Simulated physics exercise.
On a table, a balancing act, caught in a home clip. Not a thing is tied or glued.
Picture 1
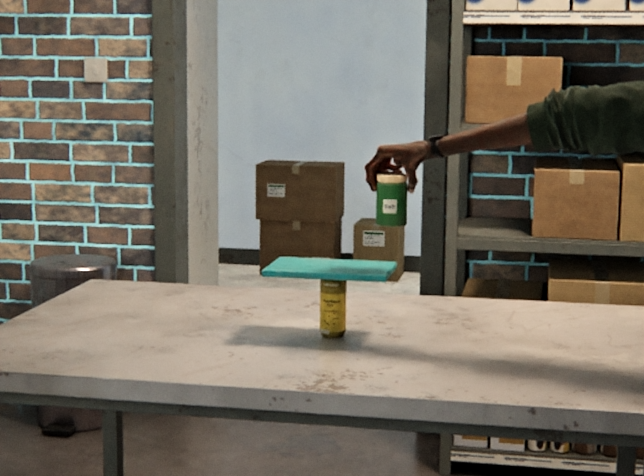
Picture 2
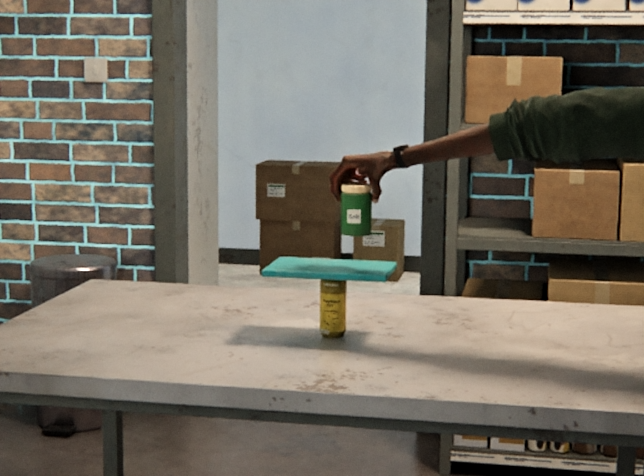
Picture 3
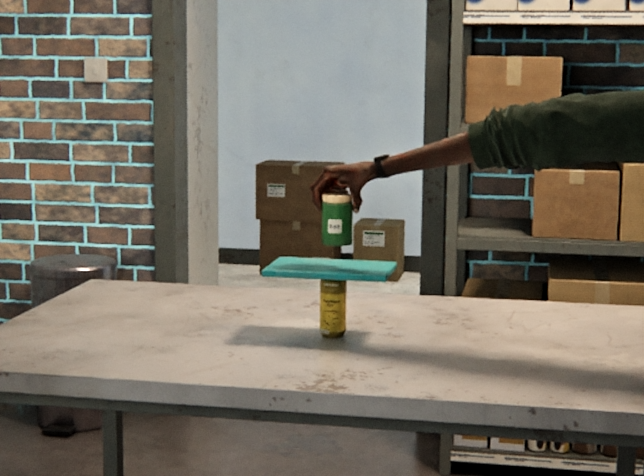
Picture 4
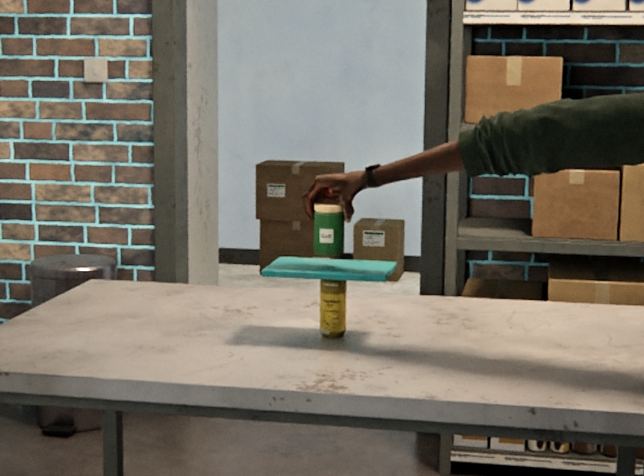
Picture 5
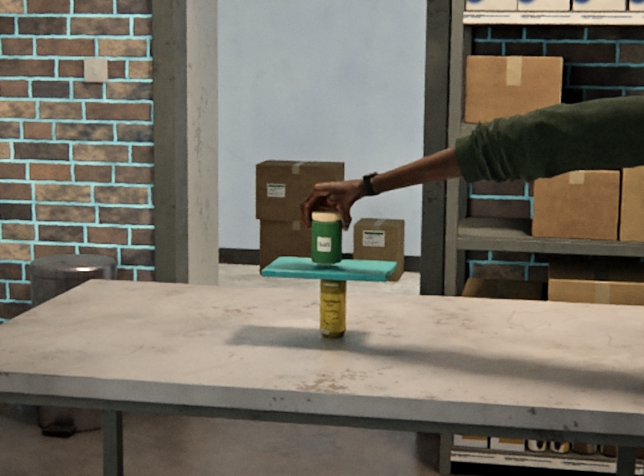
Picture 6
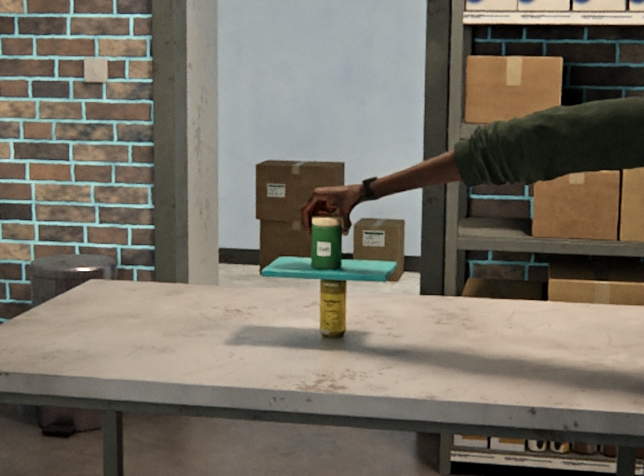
The clip opens with a hand holding a green jar above a teal board balanced on a yellow can on a table. The arm, reaching in from the right, moves the jar left and lowers it. The jar then rests on the board, the hand still gripping it.
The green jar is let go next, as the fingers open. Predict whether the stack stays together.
Well, once it's let go, everything stays put there.
Then, 0.20 s after the last picture, nothing has stirred.
Then, 0.50 s after the last picture, green jar resting near (327, 242).
At rest, all 3 in place. Seen from the same camera at the end, green jar near (327, 242). The stack stays up.
